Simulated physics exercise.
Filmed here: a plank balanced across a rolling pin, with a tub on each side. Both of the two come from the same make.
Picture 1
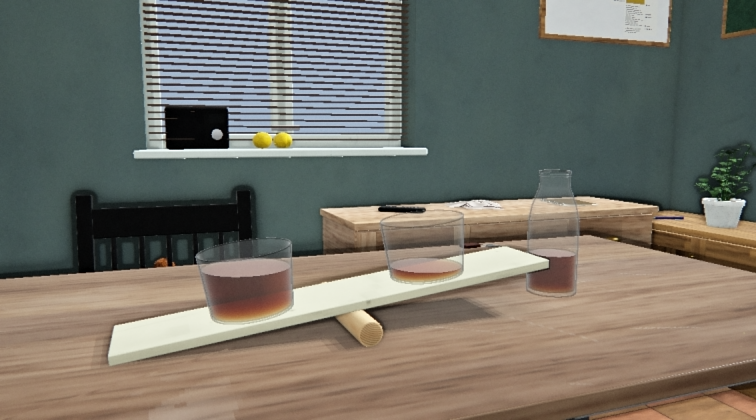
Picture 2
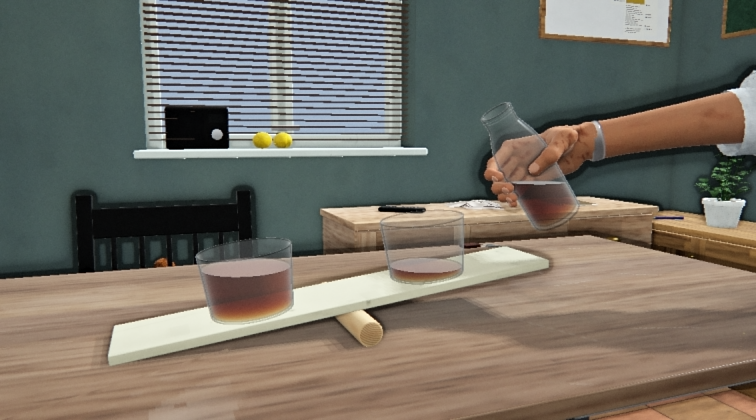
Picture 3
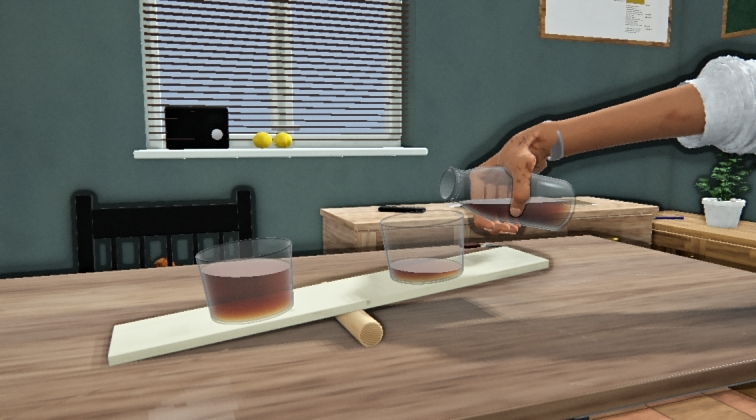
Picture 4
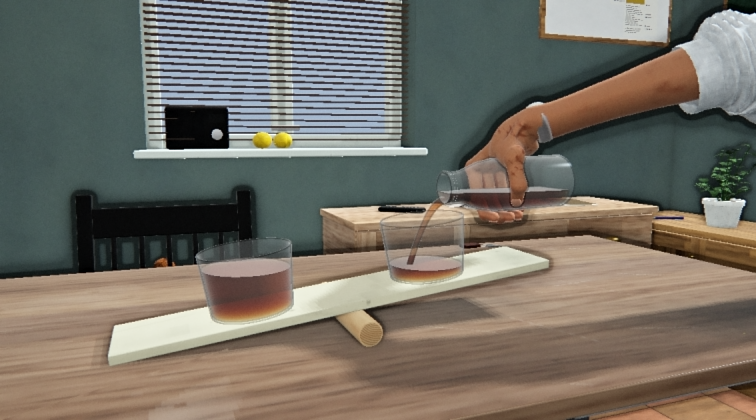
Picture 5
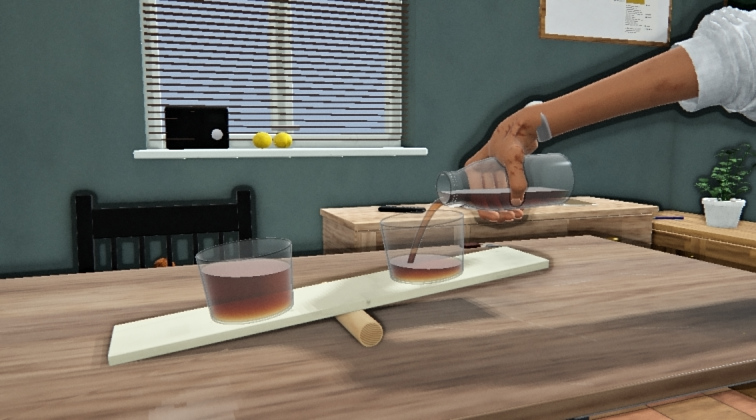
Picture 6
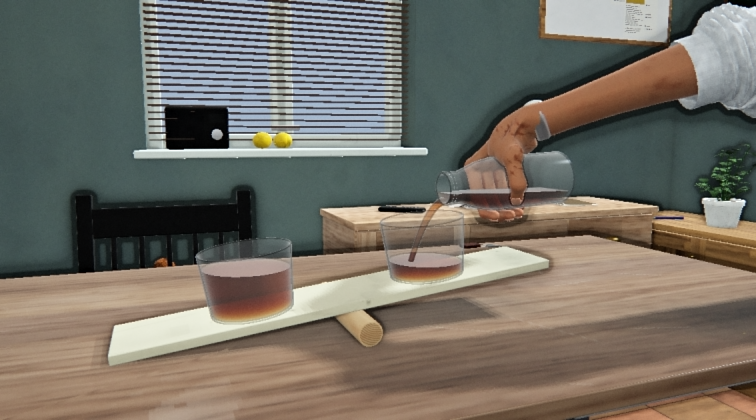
We see a plank resting tilted across a rolling pin with a glass tub of dark liquid on each side, as a hand lifts a bottle, tips it over the raised right tub and pours a stream into it.
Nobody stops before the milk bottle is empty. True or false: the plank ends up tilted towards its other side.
False.
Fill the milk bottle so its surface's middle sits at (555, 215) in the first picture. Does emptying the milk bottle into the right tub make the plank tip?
With that start, it tilts the other way.
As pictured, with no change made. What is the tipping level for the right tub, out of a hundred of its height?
65 %, as I reckon it.
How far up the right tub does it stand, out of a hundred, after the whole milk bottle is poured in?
Close to 45 in every hundred of its height.
Soon after, the right tub is about a third full; the plank leans as before.
Later, the right tub is about half full; the plank leans as before.
In the end, the right tub is about half full; the plank leans as before.
